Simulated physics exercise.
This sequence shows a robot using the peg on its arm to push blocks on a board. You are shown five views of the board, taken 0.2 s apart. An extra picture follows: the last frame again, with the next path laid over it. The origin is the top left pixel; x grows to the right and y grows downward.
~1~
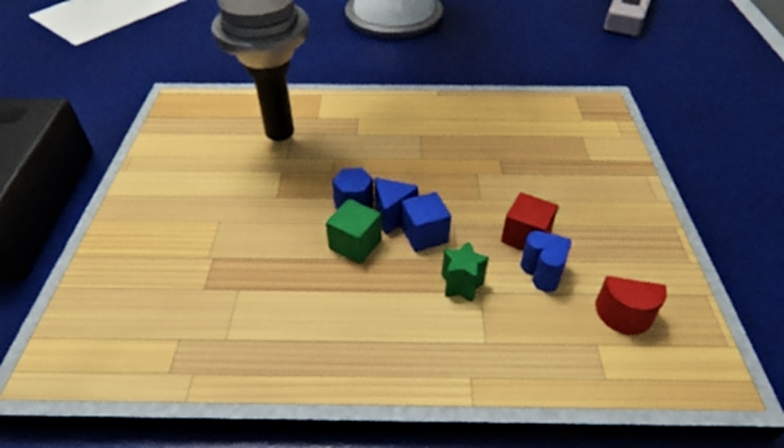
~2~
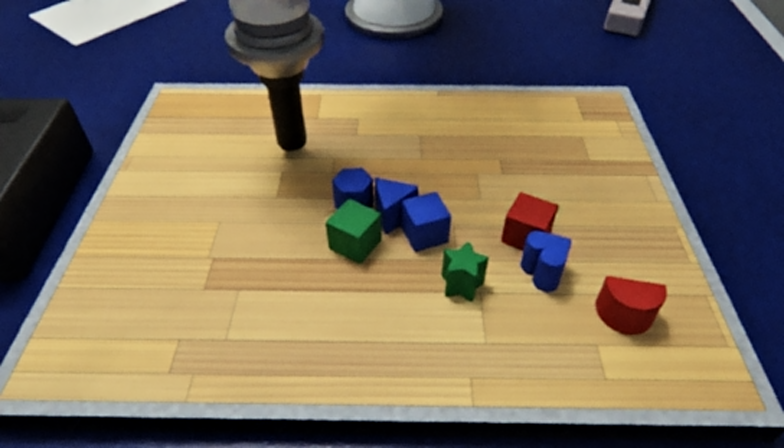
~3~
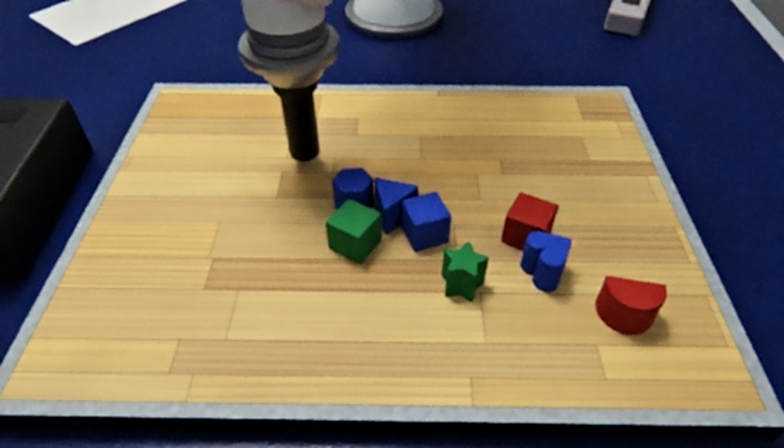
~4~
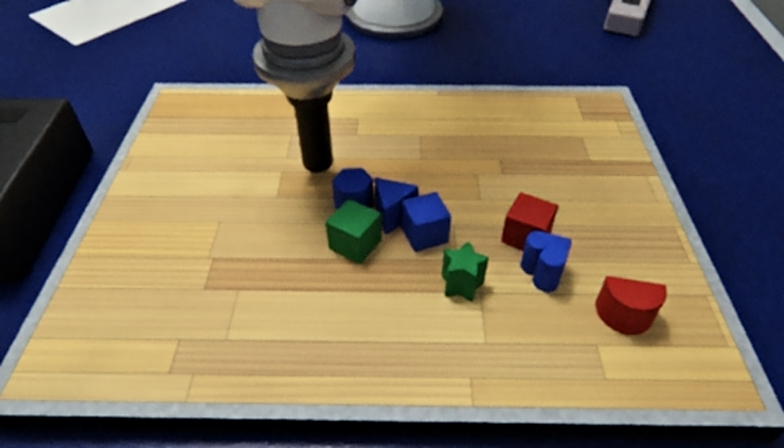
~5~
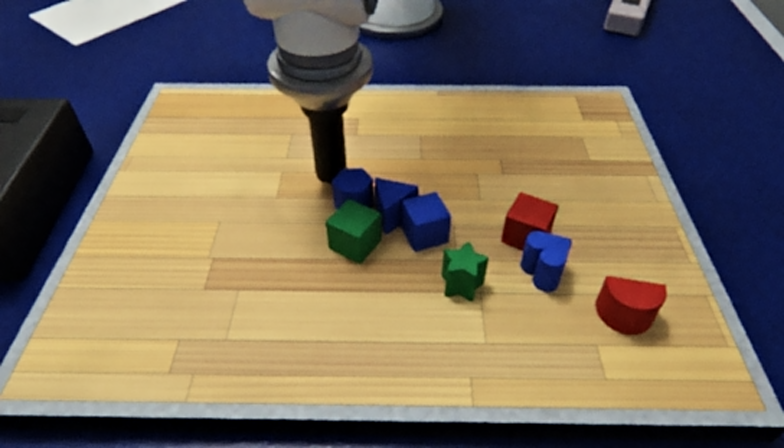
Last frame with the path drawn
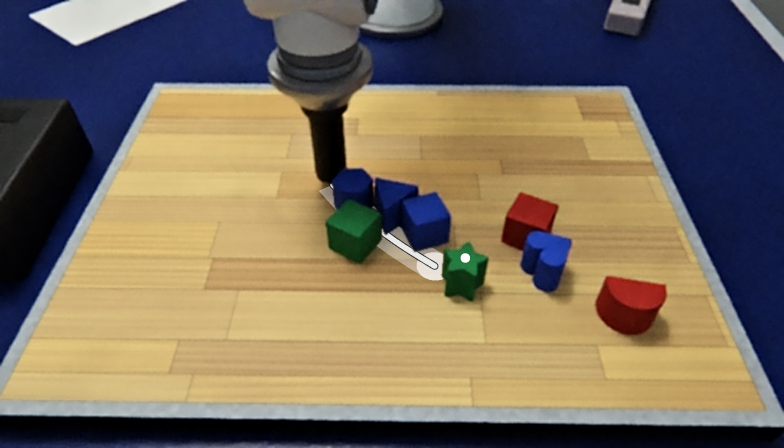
A robot arm with a dark peg hangs over a light wooden board on a blue surface, seen from above at an angle by a still camera. Blue and green blocks cluster near the middle, a green star sits below them, and two red blocks and a blue one lie to the right. The peg glides a short way down and right toward the blue hexagon, while the blocks stay still.
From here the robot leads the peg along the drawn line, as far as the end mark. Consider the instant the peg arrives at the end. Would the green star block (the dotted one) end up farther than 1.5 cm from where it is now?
Answer: No.
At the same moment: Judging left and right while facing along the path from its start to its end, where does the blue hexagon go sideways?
My answer: Right.
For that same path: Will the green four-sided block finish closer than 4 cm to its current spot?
I believe so.
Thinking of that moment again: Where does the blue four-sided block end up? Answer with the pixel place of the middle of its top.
At pixel (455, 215).
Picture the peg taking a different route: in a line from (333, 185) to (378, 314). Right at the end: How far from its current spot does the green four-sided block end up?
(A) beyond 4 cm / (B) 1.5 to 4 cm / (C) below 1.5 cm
That would be A.
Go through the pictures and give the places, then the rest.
Lower end of the peg (280, 133), tops of blocks, blue hexagon (353, 179), green four-sided block (354, 217), blue three-sided block (393, 190), blue four-sided block (426, 208), green star block (465, 258), in the first picture.
Peg (292, 143), blocks as before, in the second picture.
Peg (305, 153), blocks as before, in the third picture.
Peg (318, 164), blocks as before, in the fourth picture.
Peg (332, 175), blue hexagon (353, 179), green four-sided block (354, 217), blue three-sided block (393, 190), blue four-sided block (426, 208), green star block (465, 258), in the fifth picture.
The drawn path runs from (333, 185) over (375, 226) to (435, 266); the dot is on the green star block.
The first path, step by step. One third of the way, peg (359, 202); blue hexagon (375, 207), turned 30° clockwise; green four-sided block (352, 232); blue three-sided block (405, 190); blue four-sided block (431, 210).
Two thirds of the way, peg (393, 230); blue hexagon (404, 241), turned 60° clockwise; green four-sided block (351, 241), turned 15° clockwise; blue three-sided block (410, 190), turned 20° anticlockwise; blue four-sided block (441, 212).
At the end, peg (435, 256); blue hexagon (422, 268), turned 95° clockwise; green four-sided block (351, 241), turned 15° clockwise; blue three-sided block (410, 190), turned 20° anticlockwise; blue four-sided block (453, 213), turned 25° anticlockwise; green star block (471, 261).
